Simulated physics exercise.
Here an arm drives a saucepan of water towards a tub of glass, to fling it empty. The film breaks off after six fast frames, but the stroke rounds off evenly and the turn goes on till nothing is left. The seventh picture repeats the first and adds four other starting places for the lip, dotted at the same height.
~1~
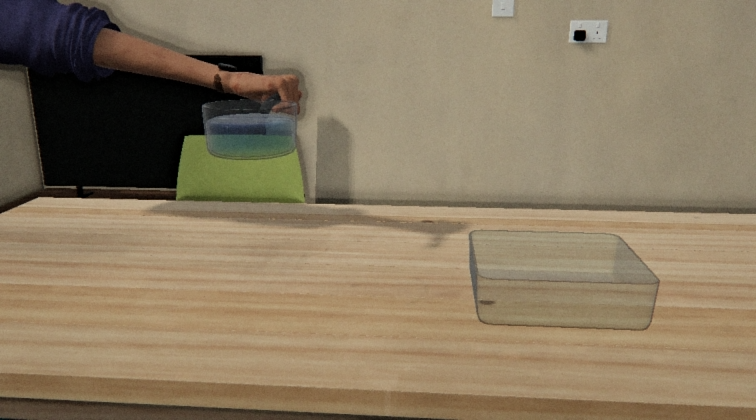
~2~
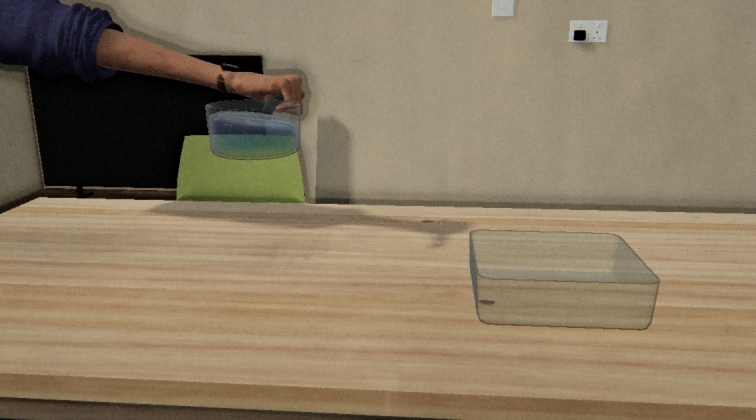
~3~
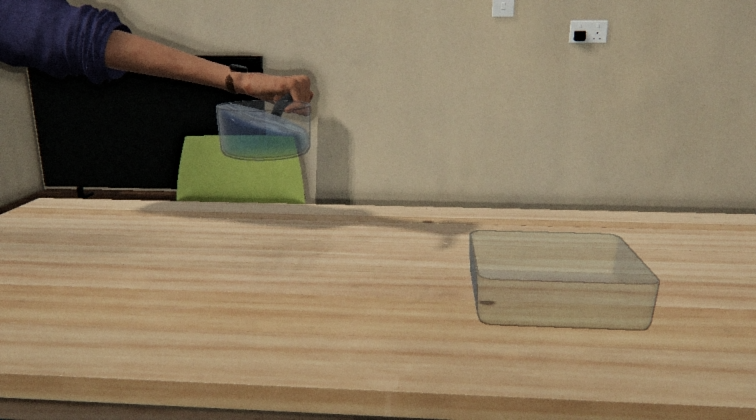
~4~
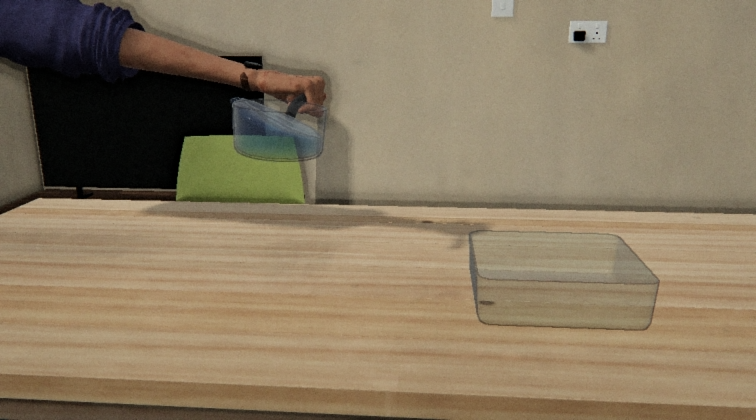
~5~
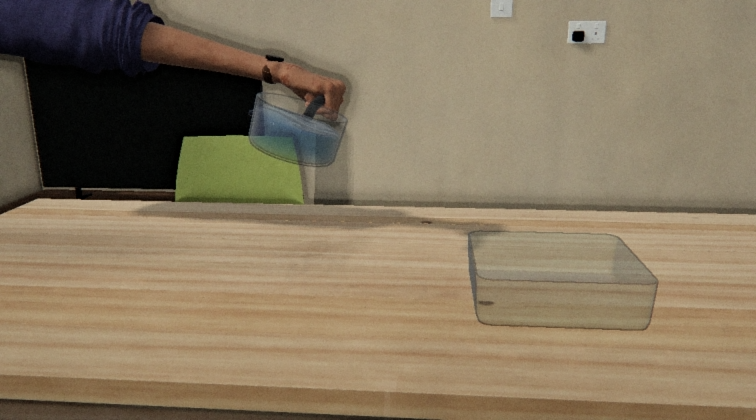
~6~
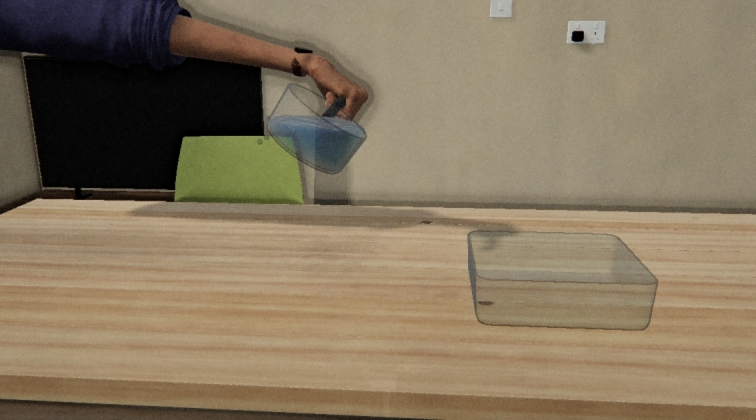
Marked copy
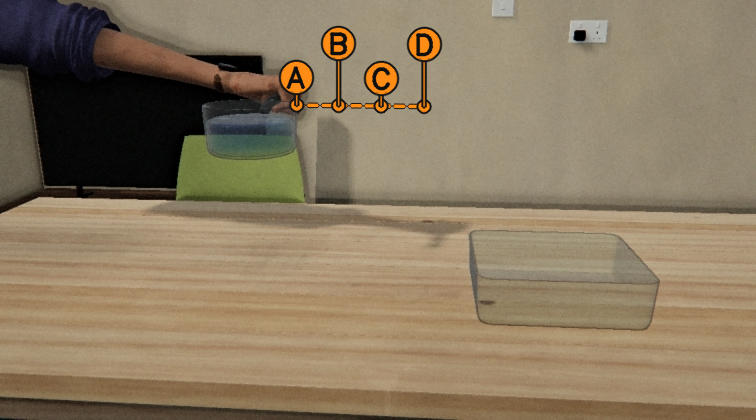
An arm carrying a clear container of blue water rightwards above a wooden table, then tilting it, an empty glass tub nearby.
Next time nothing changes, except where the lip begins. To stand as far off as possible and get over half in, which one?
Choose B.
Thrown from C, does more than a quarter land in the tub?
Yes.
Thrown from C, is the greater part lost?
No.
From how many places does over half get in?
Three of the four.
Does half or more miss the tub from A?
Yes, that goes wrong.
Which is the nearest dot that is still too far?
Dot A.
In orange, A at (296, 105); B at (338, 105); C at (381, 106); D at (424, 106).
Choosing A, about 35 % lands in the tub, 57 % falls short and 8 % goes beside or beyond.
Choosing B, about 63 % lands in the tub, 18 % falls short and 19 % goes beside or beyond.
Choosing C, about 68 % lands in the tub, 4 % falls short and 27 % goes beside or beyond.
Choosing D, about 74 % lands in the tub, 12 % falls short and 14 % goes beside or beyond.
